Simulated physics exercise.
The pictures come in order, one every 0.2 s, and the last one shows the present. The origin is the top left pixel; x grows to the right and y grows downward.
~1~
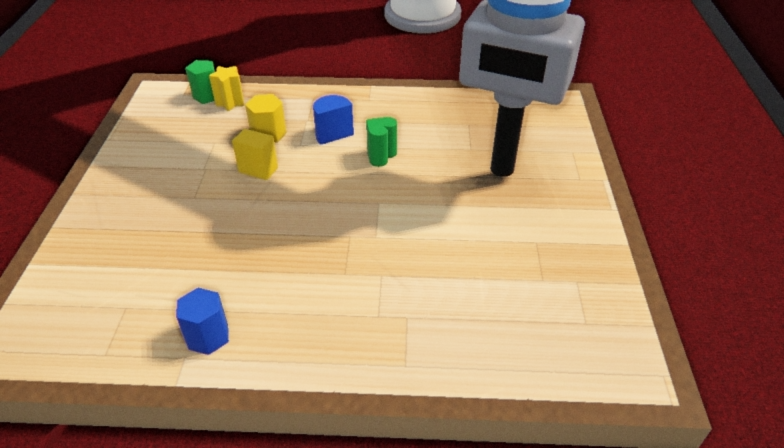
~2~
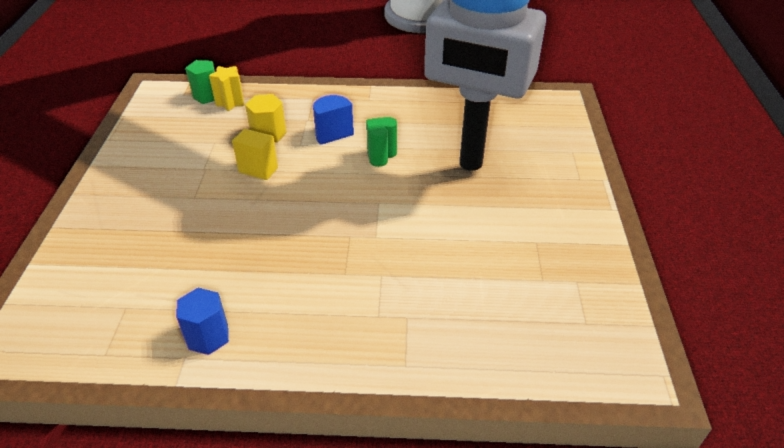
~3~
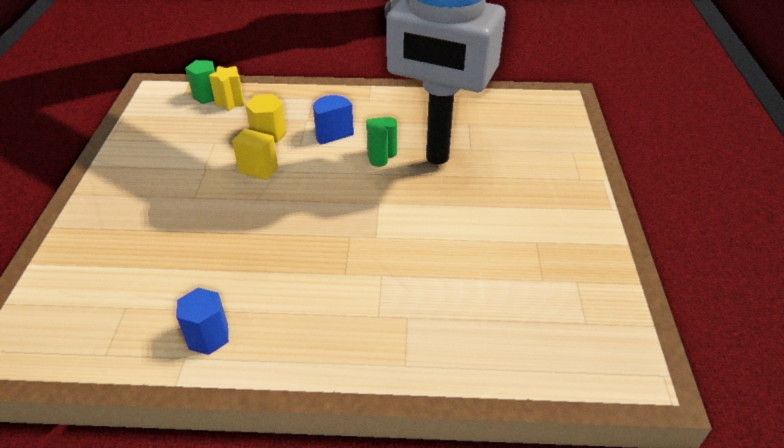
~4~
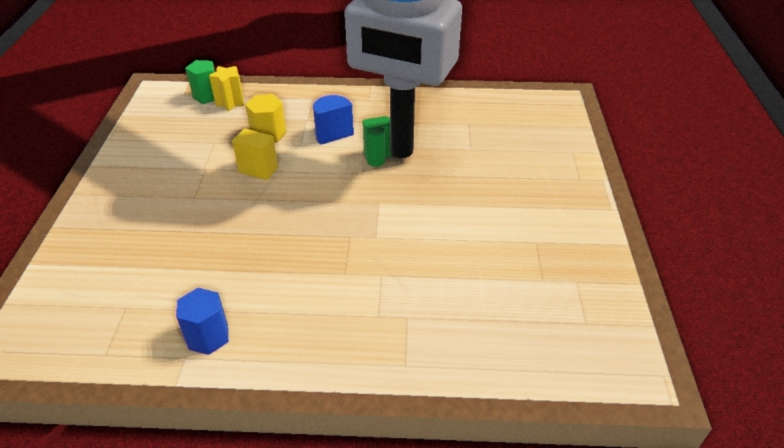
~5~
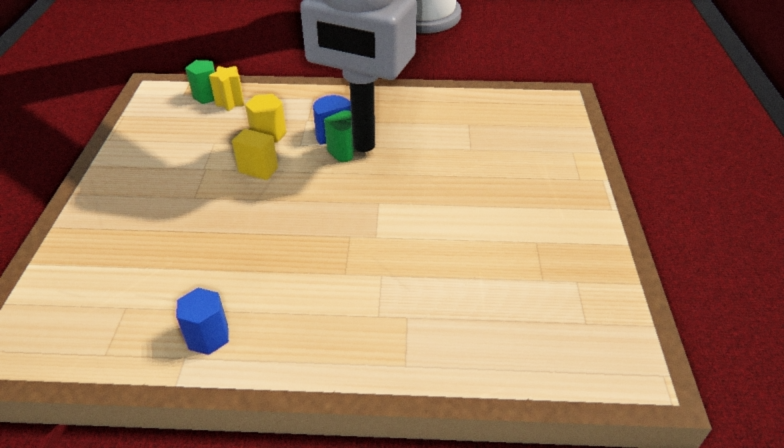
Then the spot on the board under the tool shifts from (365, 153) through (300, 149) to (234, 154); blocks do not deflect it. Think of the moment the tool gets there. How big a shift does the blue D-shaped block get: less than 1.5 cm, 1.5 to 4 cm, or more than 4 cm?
Displacement: Within 1.5 cm.
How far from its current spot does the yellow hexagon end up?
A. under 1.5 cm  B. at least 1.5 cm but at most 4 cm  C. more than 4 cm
I'll go with B - at least 1.5 cm but at most 4 cm.
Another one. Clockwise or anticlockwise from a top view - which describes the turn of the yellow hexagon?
My prediction: CW.
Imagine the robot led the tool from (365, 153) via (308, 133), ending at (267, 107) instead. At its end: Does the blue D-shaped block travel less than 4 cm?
I believe so.
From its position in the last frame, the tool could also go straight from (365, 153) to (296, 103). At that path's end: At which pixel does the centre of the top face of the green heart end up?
The middle of its upper face will lie at (322, 115).
On the path given first. One third of the way, tool at (320, 142); blue D-shaped block at (326, 100), turned 30° clockwise; green heart at (296, 116).
Two thirds of the way, tool at (277, 143); yellow hexagon at (251, 99), turned 50° clockwise; blue D-shaped block at (326, 100), turned 30° clockwise; green heart at (251, 116).
At the end, tool at (232, 147); yellow rectangular block in place; yellow hexagon at (250, 98), turned 60° clockwise; blue D-shaped block at (326, 100), turned 30° clockwise; green heart at (209, 117), turned 20° clockwise.
